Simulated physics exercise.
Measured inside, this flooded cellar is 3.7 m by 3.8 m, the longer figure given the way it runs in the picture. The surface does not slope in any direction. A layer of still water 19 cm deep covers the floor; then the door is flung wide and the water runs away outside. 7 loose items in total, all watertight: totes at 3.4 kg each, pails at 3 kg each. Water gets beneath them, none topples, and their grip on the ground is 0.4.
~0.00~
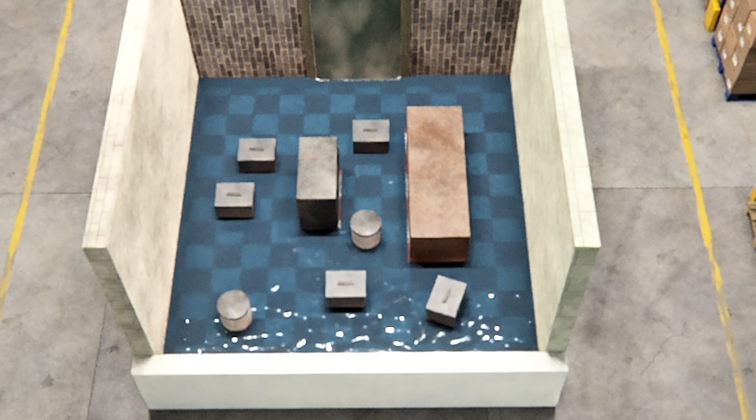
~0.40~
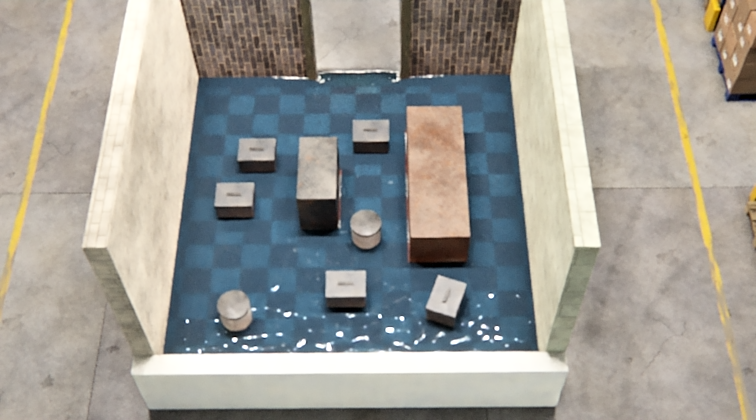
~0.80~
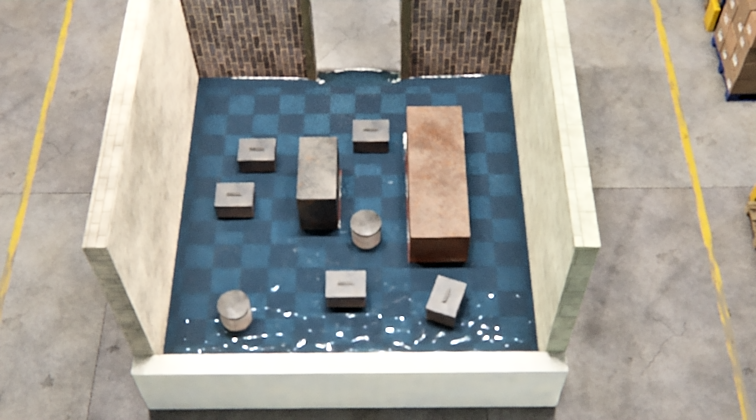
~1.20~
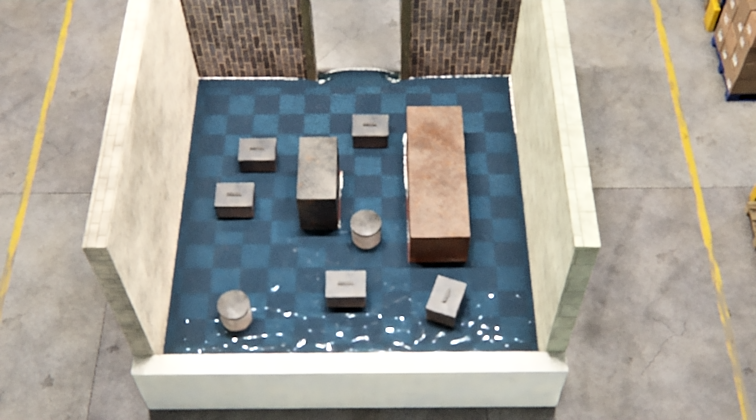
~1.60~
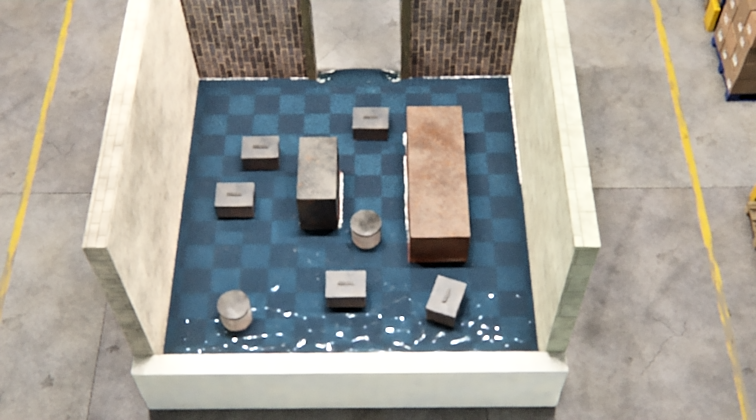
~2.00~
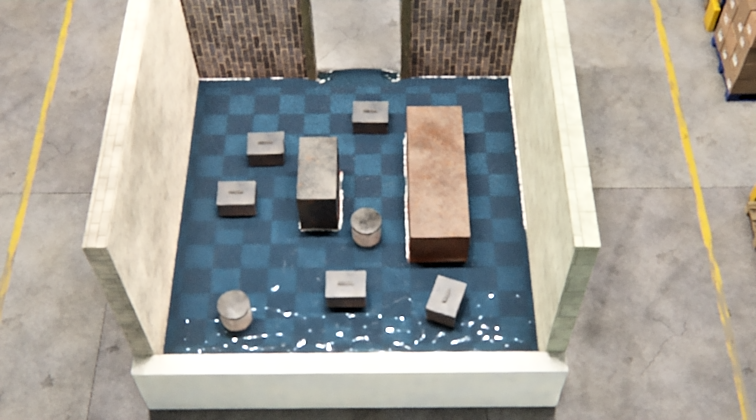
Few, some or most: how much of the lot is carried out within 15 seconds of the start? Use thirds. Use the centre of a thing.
That comes to one to two thirds.
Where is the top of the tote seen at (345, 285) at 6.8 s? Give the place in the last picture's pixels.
Position estimate: Close to (348, 250).
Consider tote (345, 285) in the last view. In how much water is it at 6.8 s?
Roughly 15 cm.
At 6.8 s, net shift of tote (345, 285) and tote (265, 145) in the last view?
The first is off by 40 cm, the second by 150 cm.
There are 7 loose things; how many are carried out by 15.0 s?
That gives 4.
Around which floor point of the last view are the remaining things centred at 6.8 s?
Mean position approx. (333, 208).
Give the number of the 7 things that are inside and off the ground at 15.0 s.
Of them, 3.
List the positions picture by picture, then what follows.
The first frame shows a tote at (371, 130) floats; a tote at (257, 149) floats; about 2390 L in view; 0 of 7 have shifted.
The second frame shows a tote at (371, 130) floats; a tote at (257, 149) floats; 19 cm deep round most things; 0 of 7 have shifted.
The third frame shows a tote at (371, 130) floats; a tote at (257, 149) floats; about 2340 L in view; 0 of 7 have shifted.
The fourth frame shows a tote at (370, 125), afloat, 10 cm from its start; a tote at (257, 149) floats; 19 cm deep round most things; 1 of 7 have shifted.
The fifth frame shows a tote at (371, 118) floats, 20 cm from its start; a tote at (260, 147) floats, 6 cm from its start; 19 cm deep round most things; 2 of 7 have shifted.
The sixth frame shows a tote at (370, 112) floats, 29 cm from its start; a tote at (266, 143) floats, 14 cm from its start; 18 cm deep round most things; 2 of 7 have shifted.
After 3.0 s 0 of 7 are out; 7 afloat.
After 6.8 s 1 of 7 are out; 6 afloat.
After 11.0 s 2 of 7 are out; 5 afloat.
After 15.0 s 4 of 7 are out; 3 afloat.
